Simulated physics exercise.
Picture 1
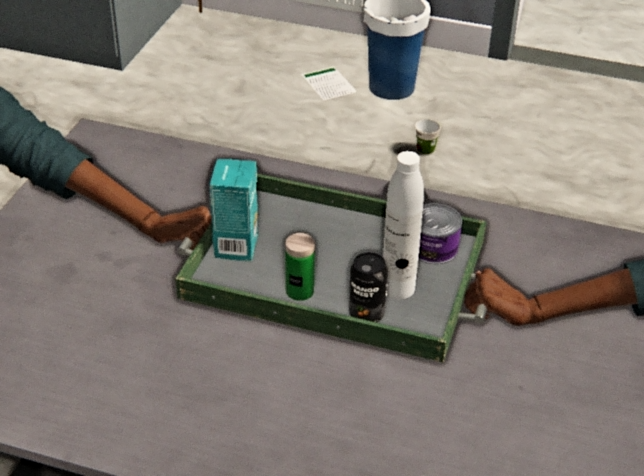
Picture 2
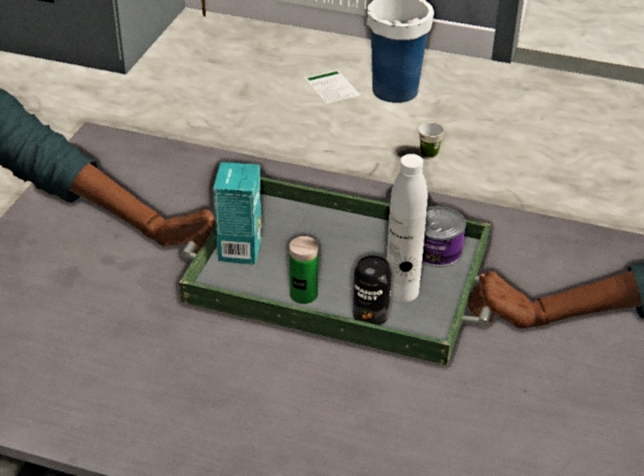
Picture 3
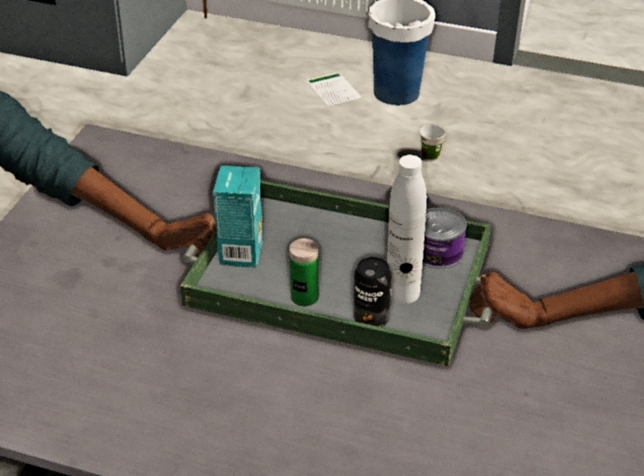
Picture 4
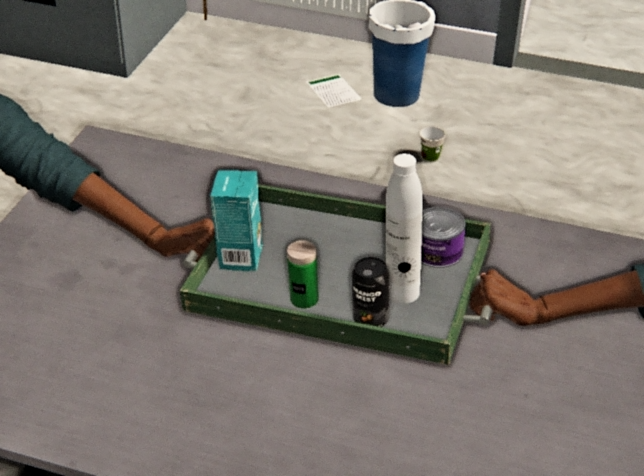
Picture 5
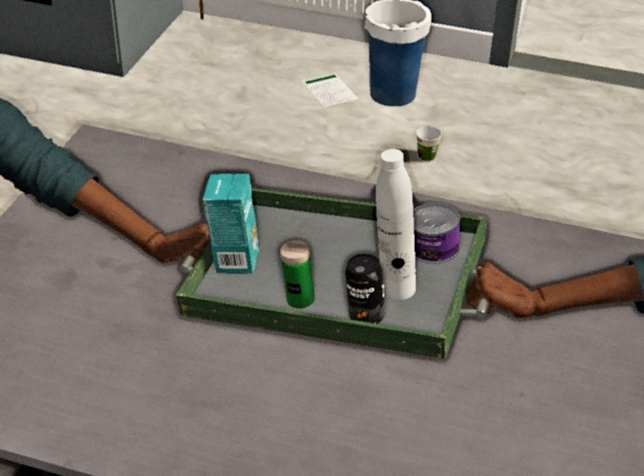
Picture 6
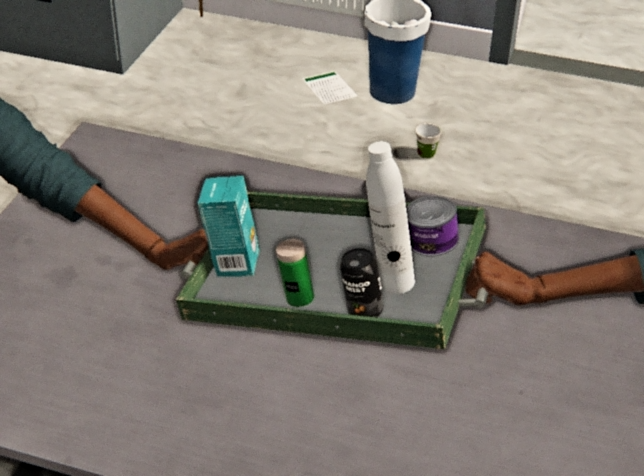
A green-rimmed tray, gripped at its ends by two hands in dark teal sleeves, starts level, then gradually tilts left edge down, its items leaning left with it. It carries a turquoise carton at left, green shaker and black can in front, white bottle and purple tub at right. Seen from above, it is over a grey table, with a blue bin on the pale floor beyond.
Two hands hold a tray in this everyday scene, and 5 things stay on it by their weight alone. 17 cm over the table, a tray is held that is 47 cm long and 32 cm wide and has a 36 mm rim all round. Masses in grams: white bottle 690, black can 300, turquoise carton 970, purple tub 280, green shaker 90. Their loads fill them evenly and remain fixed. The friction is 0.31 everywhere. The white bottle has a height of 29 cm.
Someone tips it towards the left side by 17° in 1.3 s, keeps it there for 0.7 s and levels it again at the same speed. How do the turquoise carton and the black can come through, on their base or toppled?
Once things settle, the turquoise carton goes down, and the black can stays standing.
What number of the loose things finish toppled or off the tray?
Tally: 2.
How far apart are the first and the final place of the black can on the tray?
Displacement: Approx. 0 cm.
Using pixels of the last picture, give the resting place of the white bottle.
It comes to rest somewhere around (290, 244).
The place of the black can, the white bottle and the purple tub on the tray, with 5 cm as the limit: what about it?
Note: Black can is left in place. White bottle departs its position. Purple tub is left in place.
Then, 0.80 s past the last view, tray tilted 17°, left edge down; turquoise carton tipped 49° against what carries it near (203, 241); white bottle tipped 75° against what carries it.
Then, 1.20 s past the last view, tray tilted 17°, left edge down; turquoise carton now off the tray; white bottle on its side.
Finally, off the tray and tipped over, turquoise carton; on their side or leaning hard on the tray, white bottle; the other 3 still in place (within 5 cm). In the last view, turquoise carton near (120, 278), black can near (368, 294).
